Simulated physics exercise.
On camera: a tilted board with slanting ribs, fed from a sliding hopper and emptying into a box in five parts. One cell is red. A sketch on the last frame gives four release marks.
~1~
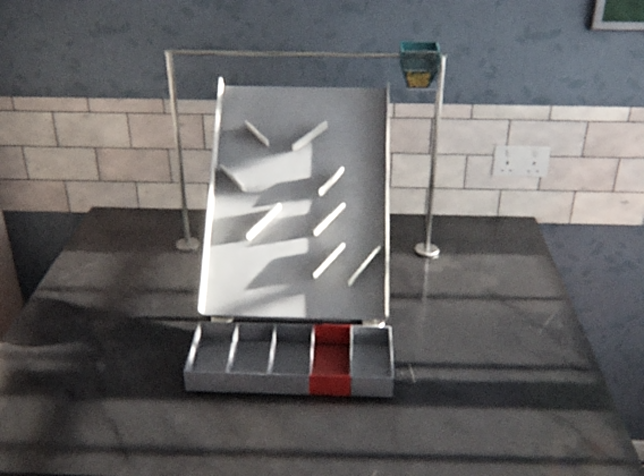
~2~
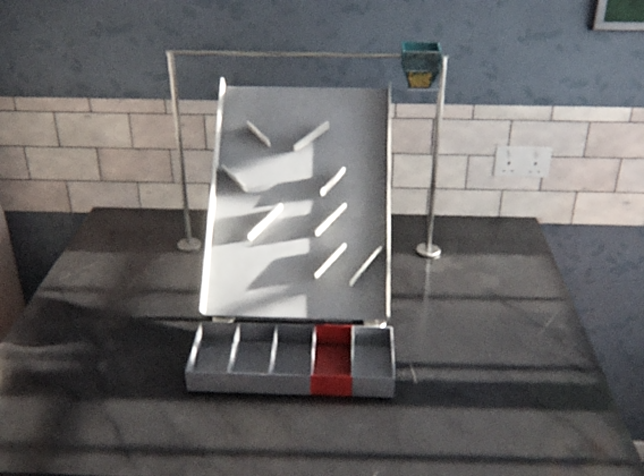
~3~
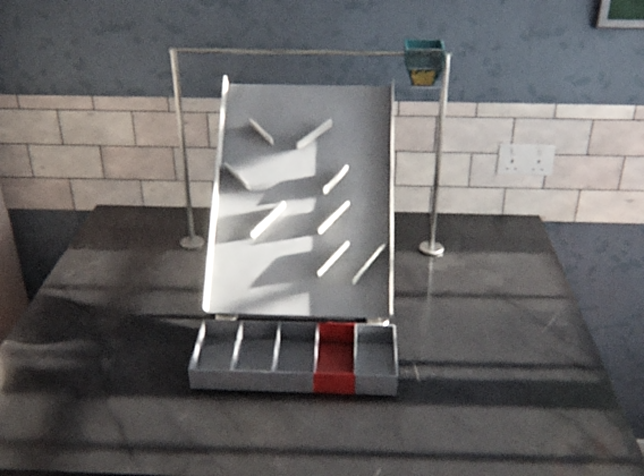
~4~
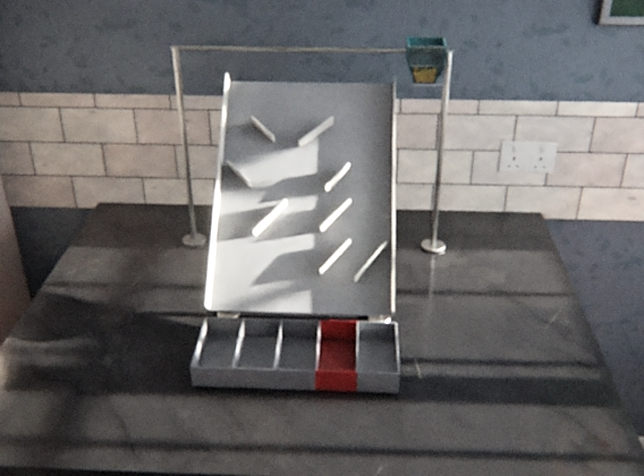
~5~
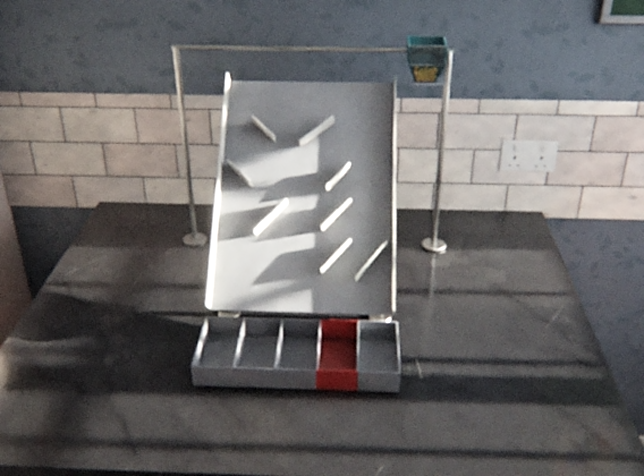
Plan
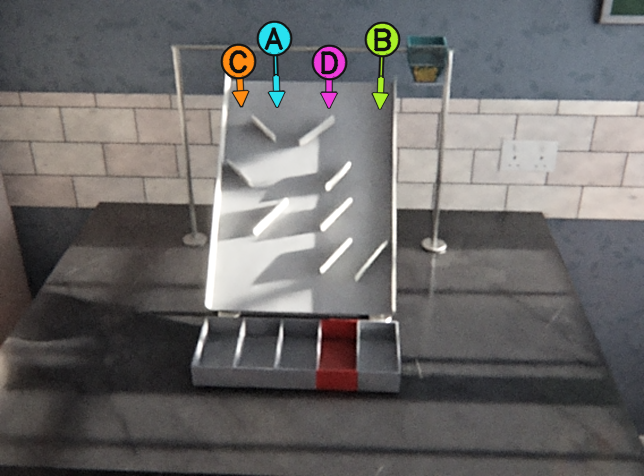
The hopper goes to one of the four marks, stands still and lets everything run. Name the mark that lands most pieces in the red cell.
I would pick mark B.
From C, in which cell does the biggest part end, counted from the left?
The first from the left.
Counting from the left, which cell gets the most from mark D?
The first from the left.
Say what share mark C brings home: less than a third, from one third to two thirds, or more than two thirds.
Mark C gives less than a third.
On the marked copy, mark A meets the board at (276, 101); mark B meets the board at (380, 103); mark C meets the board at (241, 100); mark D meets the board at (329, 102).
Choosing A, about a tenth in the red cell, almost all in other cells.
Choosing B, roughly a third in the red cell, roughly two thirds in other cells.
Choosing C, just a few in the red cell, almost all in other cells, just a few held on the board, just a few outside the box.
Choosing D, just a few in the red cell, almost all in other cells, just a few outside the box.
